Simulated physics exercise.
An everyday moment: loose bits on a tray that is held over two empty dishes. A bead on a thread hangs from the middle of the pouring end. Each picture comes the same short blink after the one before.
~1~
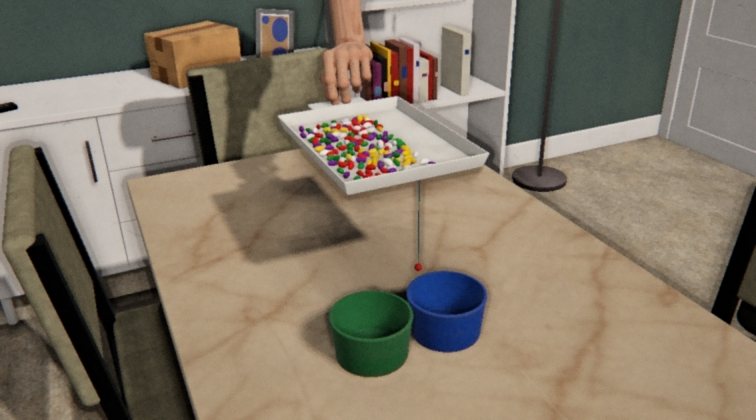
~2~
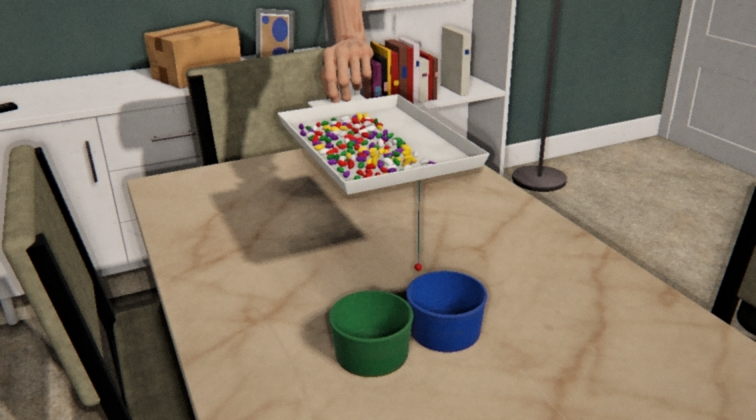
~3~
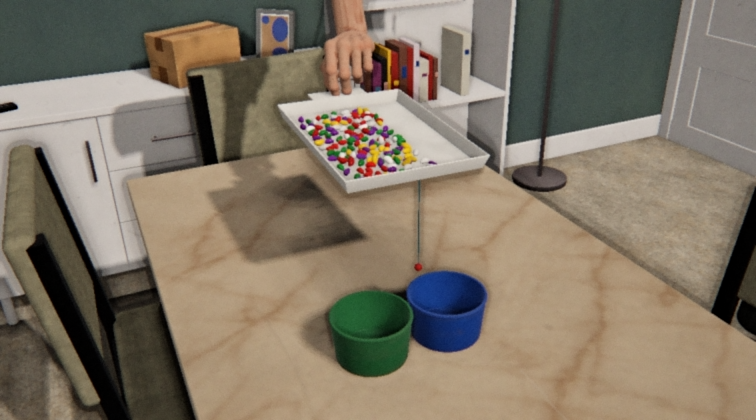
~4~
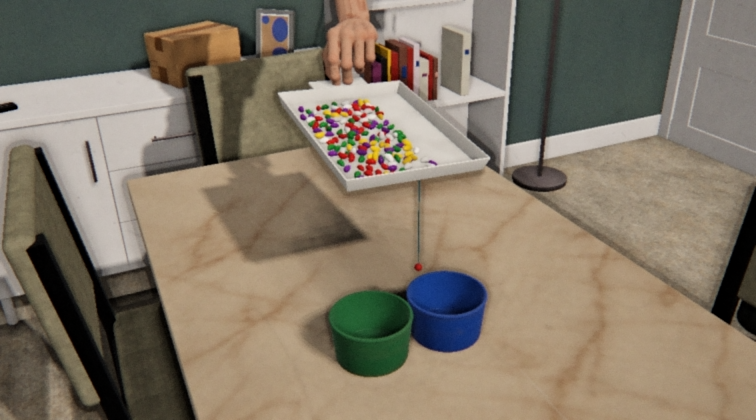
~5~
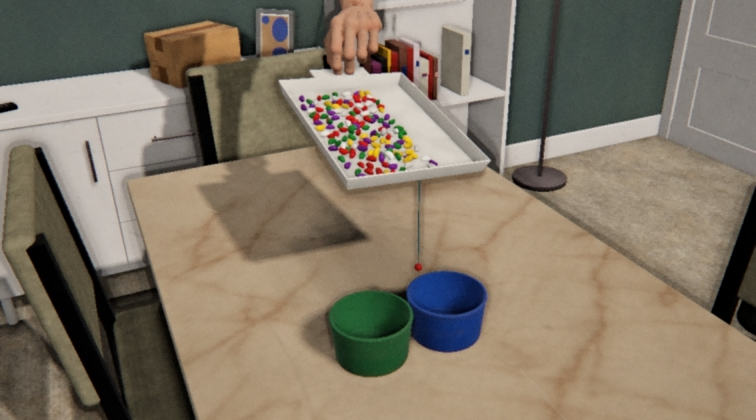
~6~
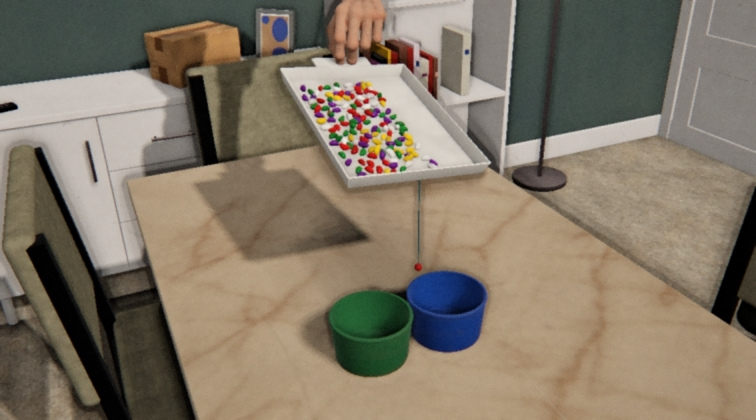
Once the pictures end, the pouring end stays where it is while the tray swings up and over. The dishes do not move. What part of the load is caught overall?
They take under half between them.
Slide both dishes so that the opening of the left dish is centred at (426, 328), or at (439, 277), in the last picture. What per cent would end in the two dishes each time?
The first gives 10 %, the second 70 %.
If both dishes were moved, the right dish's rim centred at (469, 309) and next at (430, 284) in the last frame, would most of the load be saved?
One: Not half. Two: Under half.
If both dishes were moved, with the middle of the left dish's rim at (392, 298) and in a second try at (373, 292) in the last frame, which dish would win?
First the right-hand dish, then right.
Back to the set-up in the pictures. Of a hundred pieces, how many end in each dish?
Left dish: 0 %, right dish: 20 %.
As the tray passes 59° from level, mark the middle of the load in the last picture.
At about (439, 153).
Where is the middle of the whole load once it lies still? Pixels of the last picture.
Close to (500, 312).
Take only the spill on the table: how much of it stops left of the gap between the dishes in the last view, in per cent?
Near 0 %.
Soon after the last picture, tray tipped steeply; nearly all on the tray; a small part in the air.
A little later, tray tipped right over; about half on the tray; a stray few in the right dish; about a quarter outside both; about a quarter in the air.
Later still, tray tipped past a quarter turn; about a quarter in the right dish; most outside both.
At rest, tray tipped past a quarter turn; none in the left dish; about a quarter in the right dish; most outside both.
